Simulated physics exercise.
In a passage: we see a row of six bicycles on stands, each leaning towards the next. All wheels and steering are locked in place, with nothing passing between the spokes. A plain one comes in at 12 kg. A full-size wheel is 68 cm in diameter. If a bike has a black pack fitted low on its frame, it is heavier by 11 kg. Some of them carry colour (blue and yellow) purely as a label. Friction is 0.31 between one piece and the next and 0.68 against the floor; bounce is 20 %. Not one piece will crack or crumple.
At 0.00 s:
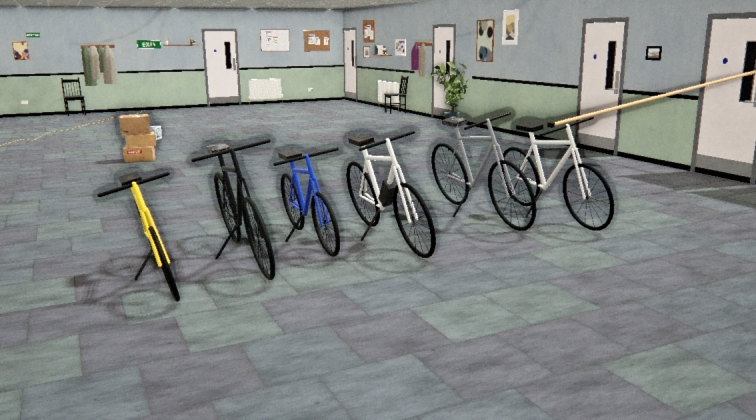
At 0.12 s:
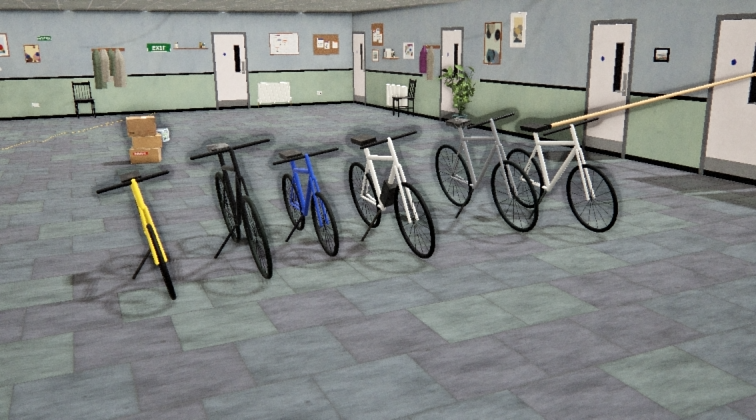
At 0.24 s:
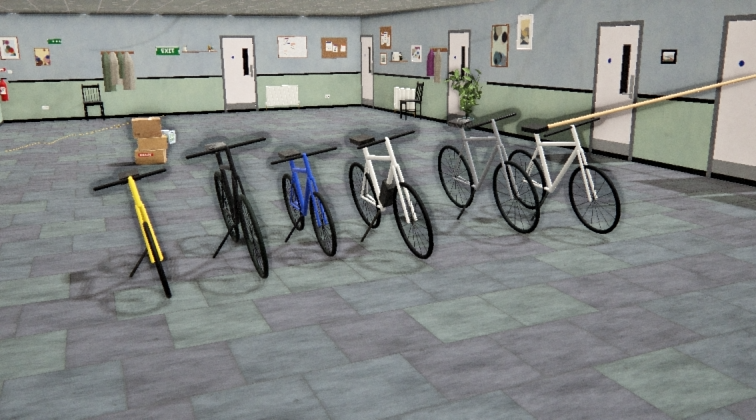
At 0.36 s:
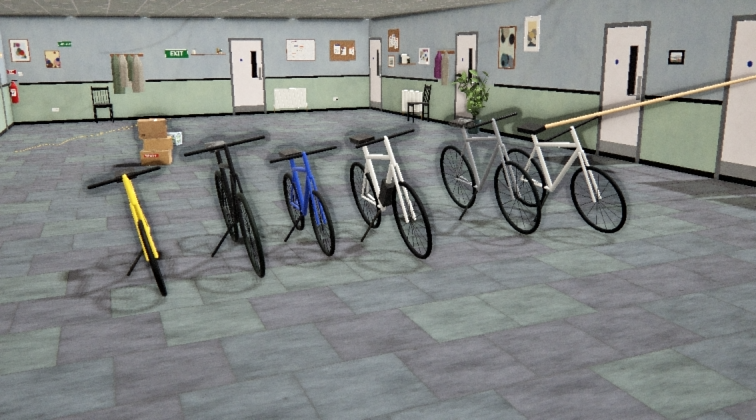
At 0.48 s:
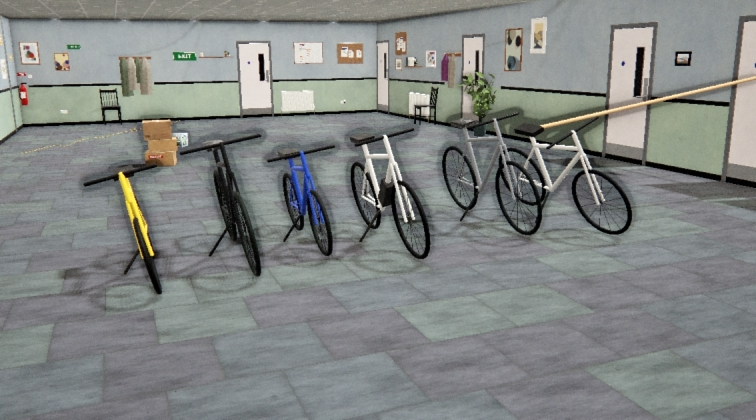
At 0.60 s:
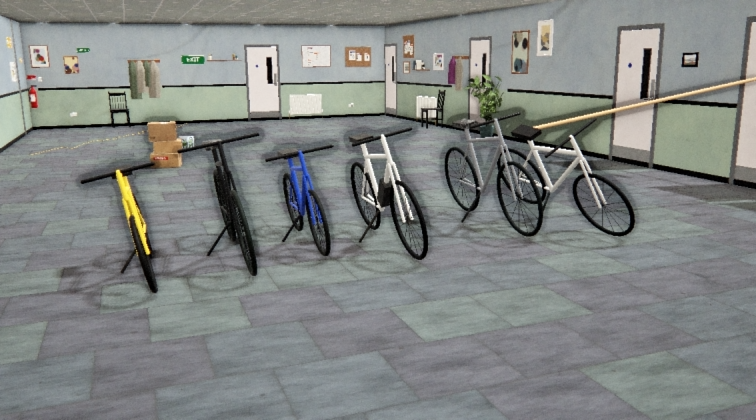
Six bicycles stand in a row across the tiled floor of a large hall with pale blue and green walls, seen from slightly above. From left to right they are yellow, black, blue, white, grey and white, with boxes behind and a long wooden pole reaching in from the right. The pole pushes the rightmost bicycle, which leans slightly left while the others stay standing and the camera drifts gently round.
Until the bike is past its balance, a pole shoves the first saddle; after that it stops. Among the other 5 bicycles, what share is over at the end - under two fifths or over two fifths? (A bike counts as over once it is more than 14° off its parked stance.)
I would say fewer than two in five of them.
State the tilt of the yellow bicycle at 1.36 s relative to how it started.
Tilt: Approx. 0°.
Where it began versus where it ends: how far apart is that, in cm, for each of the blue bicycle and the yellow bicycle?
Blue shifts 0 cm and yellow shifts 0 cm.
Around 0.84 s, none of the 5 other bicycles over.
Around 1.10 s, 1 of the 5 other bicycles over.
Finally (2.3 s), 1 of the 5 other bicycles over; yellow bicycle unmoved; blue bicycle unmoved. That is 20 per cent. Four left standing. Seen by the last camera, middles, yellow bicycle near (135, 218), blue bicycle near (301, 194).
